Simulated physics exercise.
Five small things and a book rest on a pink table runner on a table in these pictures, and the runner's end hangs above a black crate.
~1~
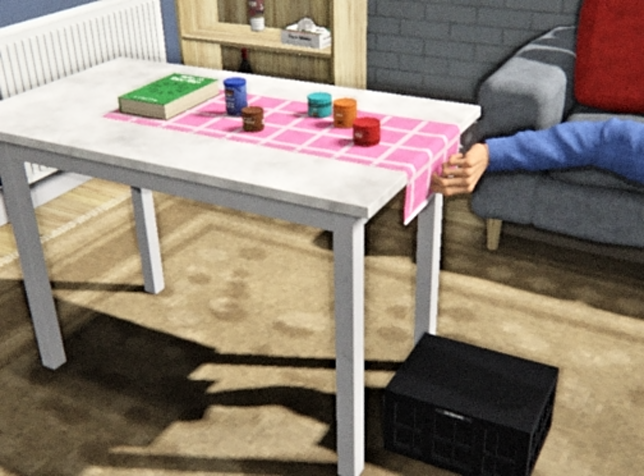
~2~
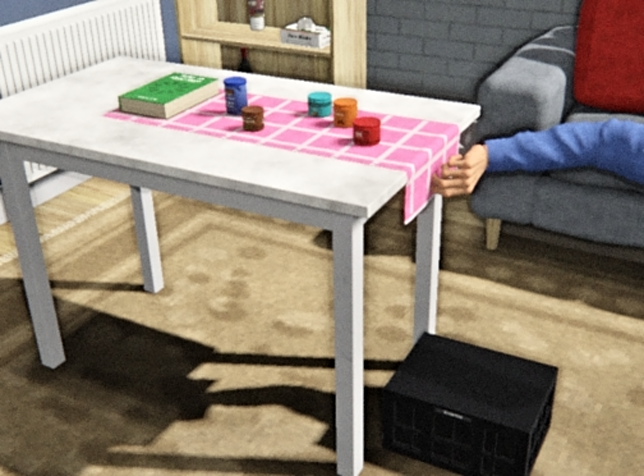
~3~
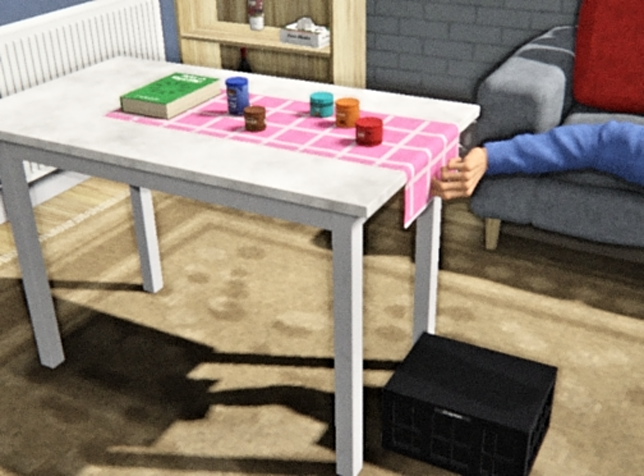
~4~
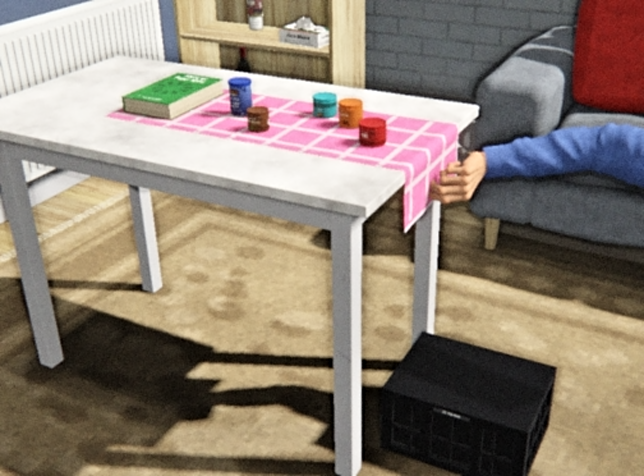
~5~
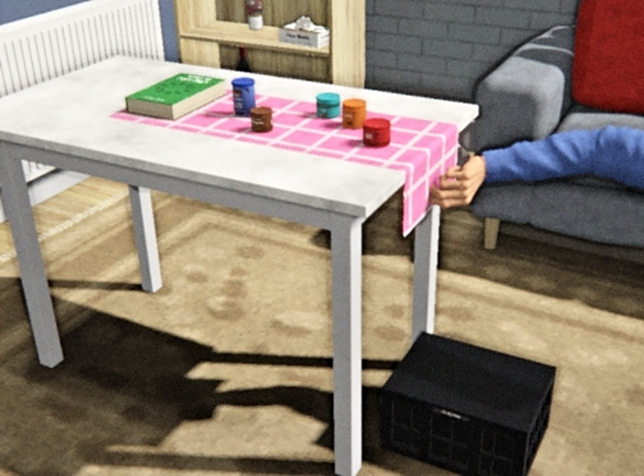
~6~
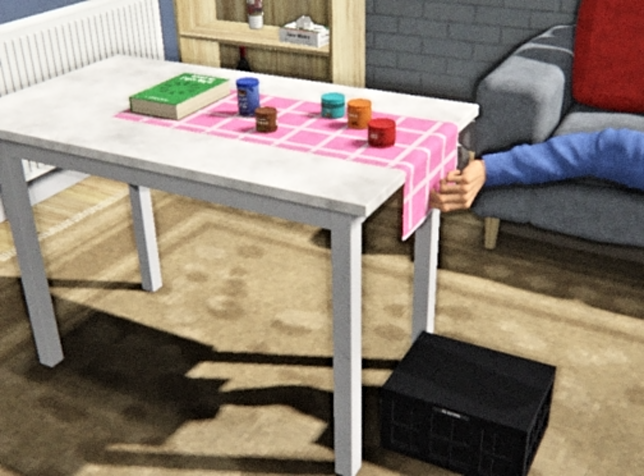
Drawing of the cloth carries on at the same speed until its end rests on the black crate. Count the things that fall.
The number on top goes down by four.
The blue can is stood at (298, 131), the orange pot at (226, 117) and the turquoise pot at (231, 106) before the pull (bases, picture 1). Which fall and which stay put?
Looking at each one, the blue can drops away, the orange pot remains in position and the turquoise pot remains in position.
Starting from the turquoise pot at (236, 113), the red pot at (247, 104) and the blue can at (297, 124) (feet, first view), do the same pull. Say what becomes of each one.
Fate of the turquoise pot: It stays; fate of the red pot: It stays; fate of the blue can: It goes.
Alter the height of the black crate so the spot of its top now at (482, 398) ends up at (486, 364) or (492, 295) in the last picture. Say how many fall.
Totals 3, 1.
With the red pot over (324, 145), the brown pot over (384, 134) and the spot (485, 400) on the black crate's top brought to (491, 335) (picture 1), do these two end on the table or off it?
The red pot? Lost. The brown pot? Lost.
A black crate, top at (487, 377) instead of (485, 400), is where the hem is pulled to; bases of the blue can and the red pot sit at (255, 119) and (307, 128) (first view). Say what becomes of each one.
Note: Blue can kept on top; red pot lost.
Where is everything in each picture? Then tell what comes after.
Hem (405, 224); red pot (367, 121); orange pot (345, 101); turquoise pot (319, 95); brown pot (252, 109); blue can (235, 80); top of the crate (485, 400), in the first picture.
Hem (405, 224); red pot (367, 121), in the second picture.
Hem (405, 228); orange pot (347, 101), in the third picture.
Hem (404, 232); turquoise pot (325, 95); top of the crate (483, 399), in the fourth picture.
Hem (404, 236); brown pot (262, 110), in the fifth picture.
Hem (403, 240); red pot (382, 123); orange pot (359, 102); turquoise pot (333, 96); brown pot (266, 110); blue can (247, 80), in the sixth picture.
Soon after, hem near (431, 265); red pot gone.
After that, hem near (430, 318); red pot and orange pot gone.
And then, hem on the crate; red pot, orange pot, turquoise pot and brown pot gone.
In the end, hem on the crate; red pot, orange pot, turquoise pot and brown pot gone. The answer is four.
